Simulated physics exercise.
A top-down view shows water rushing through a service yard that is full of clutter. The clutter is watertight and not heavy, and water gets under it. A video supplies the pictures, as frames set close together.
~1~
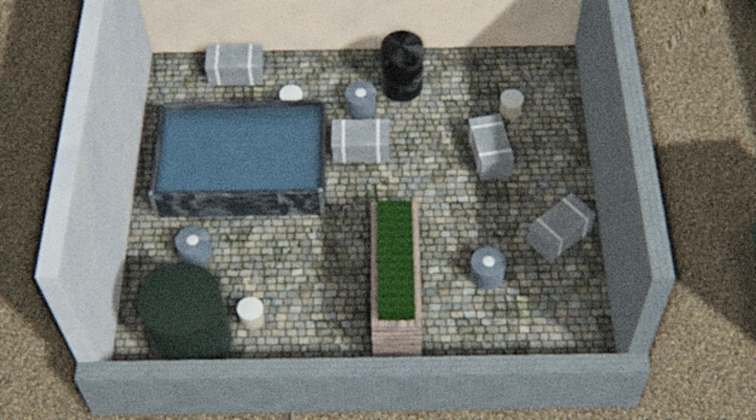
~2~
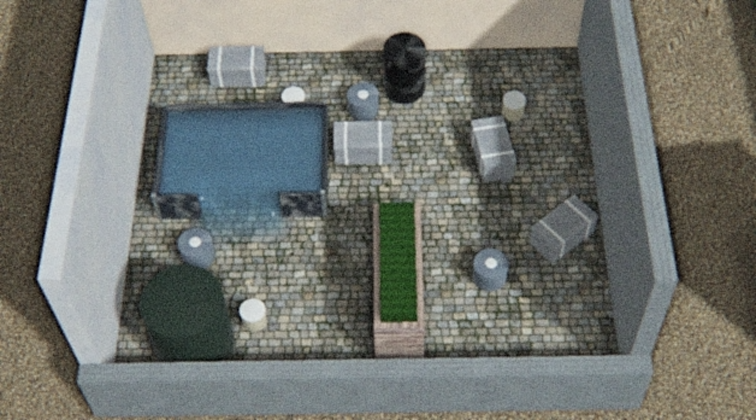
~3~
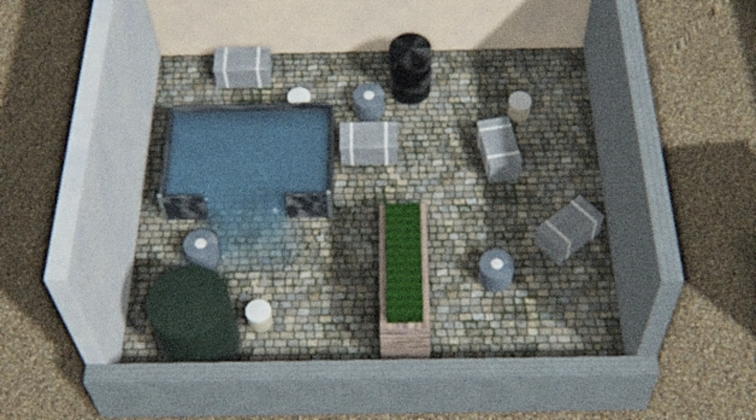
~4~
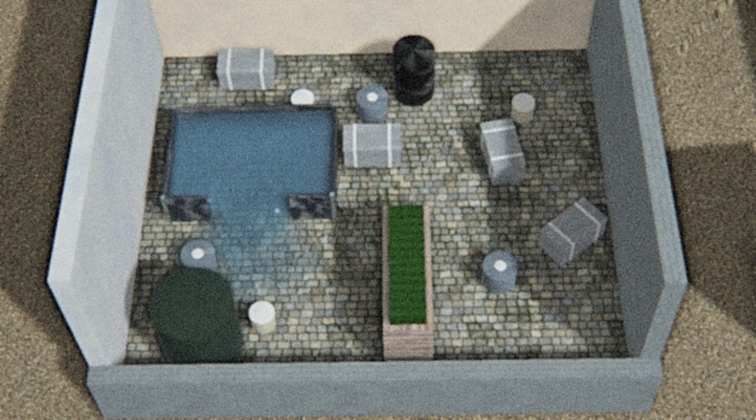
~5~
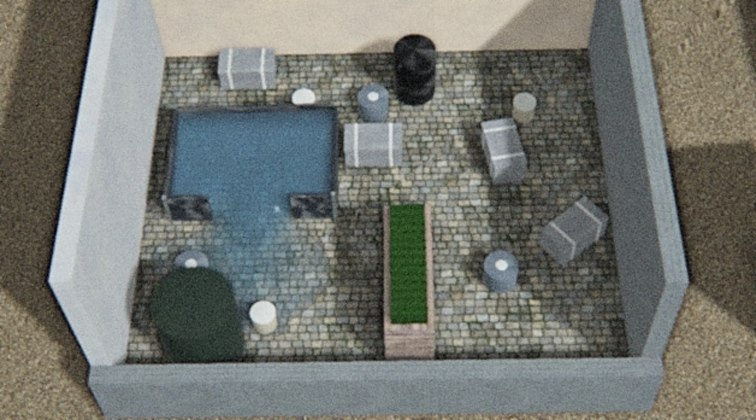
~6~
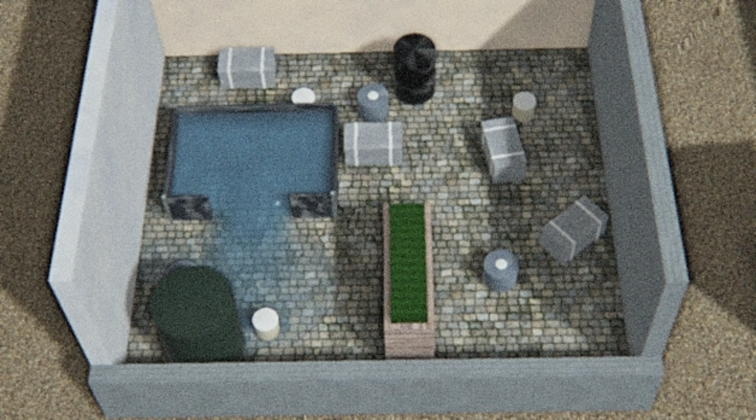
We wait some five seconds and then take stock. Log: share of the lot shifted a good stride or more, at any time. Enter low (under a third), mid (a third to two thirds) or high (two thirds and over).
Low.
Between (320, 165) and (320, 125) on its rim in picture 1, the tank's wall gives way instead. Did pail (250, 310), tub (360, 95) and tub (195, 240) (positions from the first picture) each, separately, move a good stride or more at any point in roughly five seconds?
In the order asked: Never gets that far, then never gets that far, then never gets that far.
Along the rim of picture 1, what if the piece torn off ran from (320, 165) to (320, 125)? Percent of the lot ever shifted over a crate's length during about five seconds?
I'd put it at about 40 percent.
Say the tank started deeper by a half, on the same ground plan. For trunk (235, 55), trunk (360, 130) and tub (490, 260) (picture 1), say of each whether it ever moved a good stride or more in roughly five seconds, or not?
Going through them in turn, I'd say never got there, then got there, then never got there.
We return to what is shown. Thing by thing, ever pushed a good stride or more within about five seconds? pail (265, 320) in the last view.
Answer for this object: Driven that far.
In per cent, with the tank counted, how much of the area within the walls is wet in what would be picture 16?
Around 30 percent.
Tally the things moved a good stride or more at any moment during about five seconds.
That gives 2.
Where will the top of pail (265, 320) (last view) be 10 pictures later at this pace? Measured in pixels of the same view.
Estimated position: Around (372, 338).
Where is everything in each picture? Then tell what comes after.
The first frame shows a tub at (193, 240) rests on the ground; a pail at (250, 308), on the bottom; 0 of 10 have shifted.
The second frame shows a tub at (195, 242), on the bottom; a pail at (252, 310) rests on the ground; 0 of 10 have shifted.
The third frame shows a tub at (201, 244), on the bottom; a pail at (258, 311), on the bottom; 0 of 10 have shifted.
The fourth frame shows a tub at (198, 254), on the bottom, close to its start; a pail at (262, 312), on the bottom; 1 of 10 have shifted.
The fifth frame shows a tub at (191, 265), on the bottom, a stride from its start; a pail at (263, 312), on the bottom; 1 of 10 have shifted.
The sixth frame shows a tub at (182, 275), on the bottom, a stride from its start; a pail at (265, 319), on the bottom, close to its start; 2 of 10 have shifted.
A moment on, 2 of 10 are well off their spots; 0 afloat.
Next, 2 of 10 are well off their spots; 2 afloat.
Later, 2 of 10 are well off their spots; 2 afloat.
In the end, 2 of 10 are well off their spots, and 2 have been at some point; 2 afloat.
